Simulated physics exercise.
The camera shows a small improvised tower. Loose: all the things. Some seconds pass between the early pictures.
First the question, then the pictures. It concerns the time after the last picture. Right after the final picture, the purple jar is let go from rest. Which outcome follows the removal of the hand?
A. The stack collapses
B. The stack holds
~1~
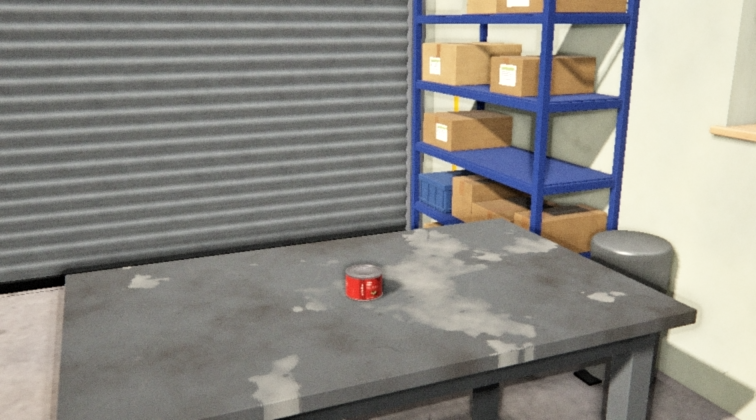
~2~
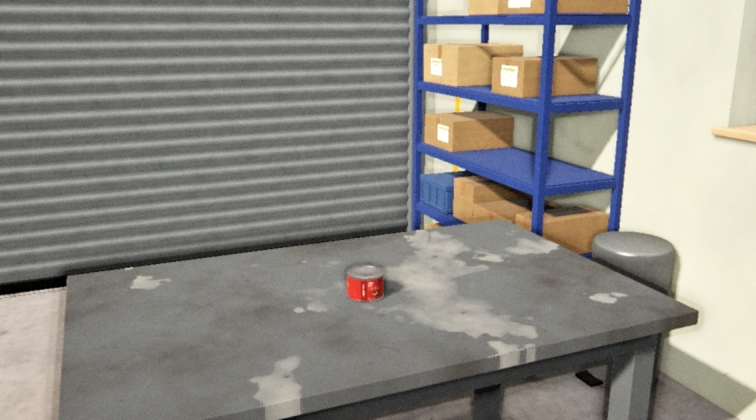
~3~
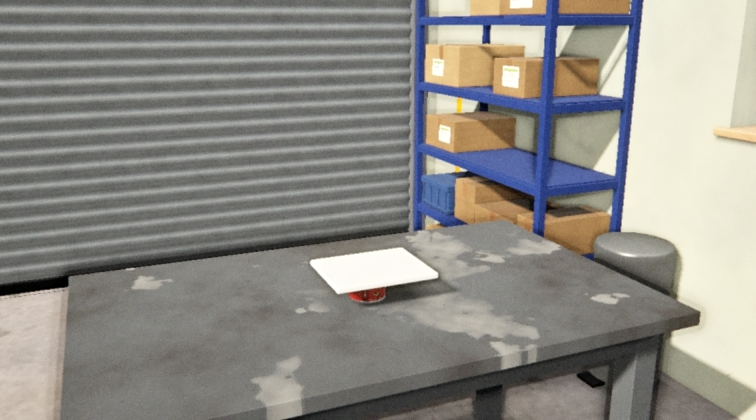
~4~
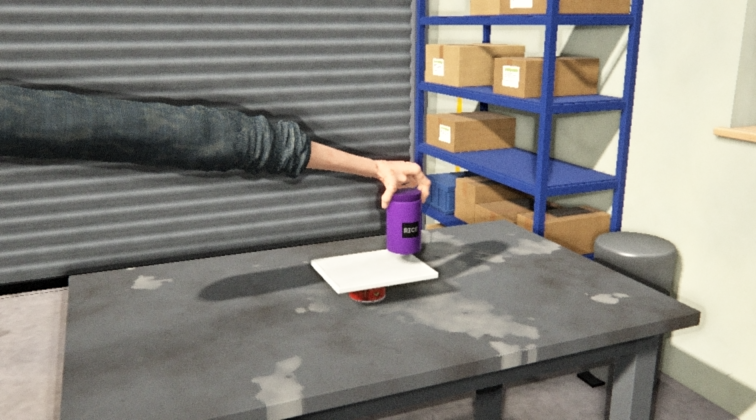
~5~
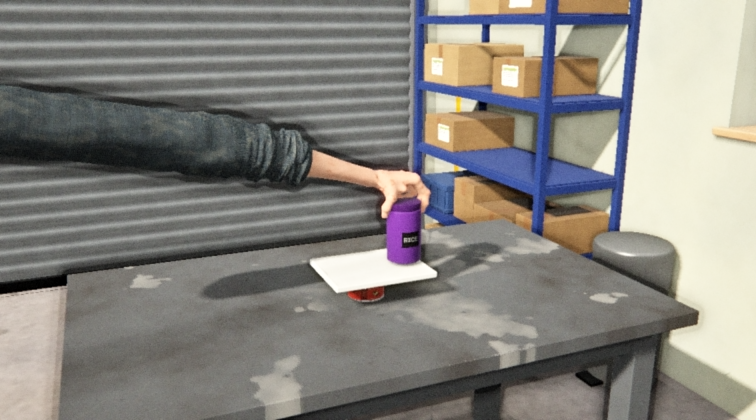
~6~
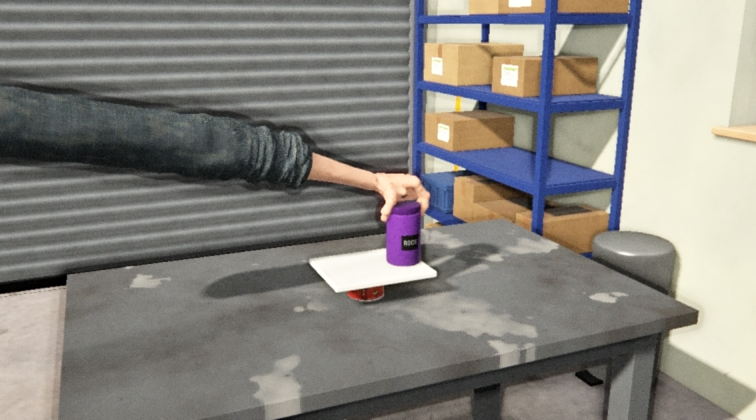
A.
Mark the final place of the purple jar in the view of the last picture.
I'd say around (439, 262) in the last view.
Then, 0.30 s past the last view, purple jar now fallen; white lid rocked 41° from its first pose.
Then, 0.40 s past the last view, white lid rocked 35° from its first pose.
Then, 0.50 s past the last view, white lid rocked 11° from its first pose.
Then, 0.90 s past the last view, white lid rocked 8° from its first pose.
Finally, fallen, purple jar; the other 2 still in place. Final places as the last picture's camera would see them, purple jar near (439, 262). The stack loses its balance.
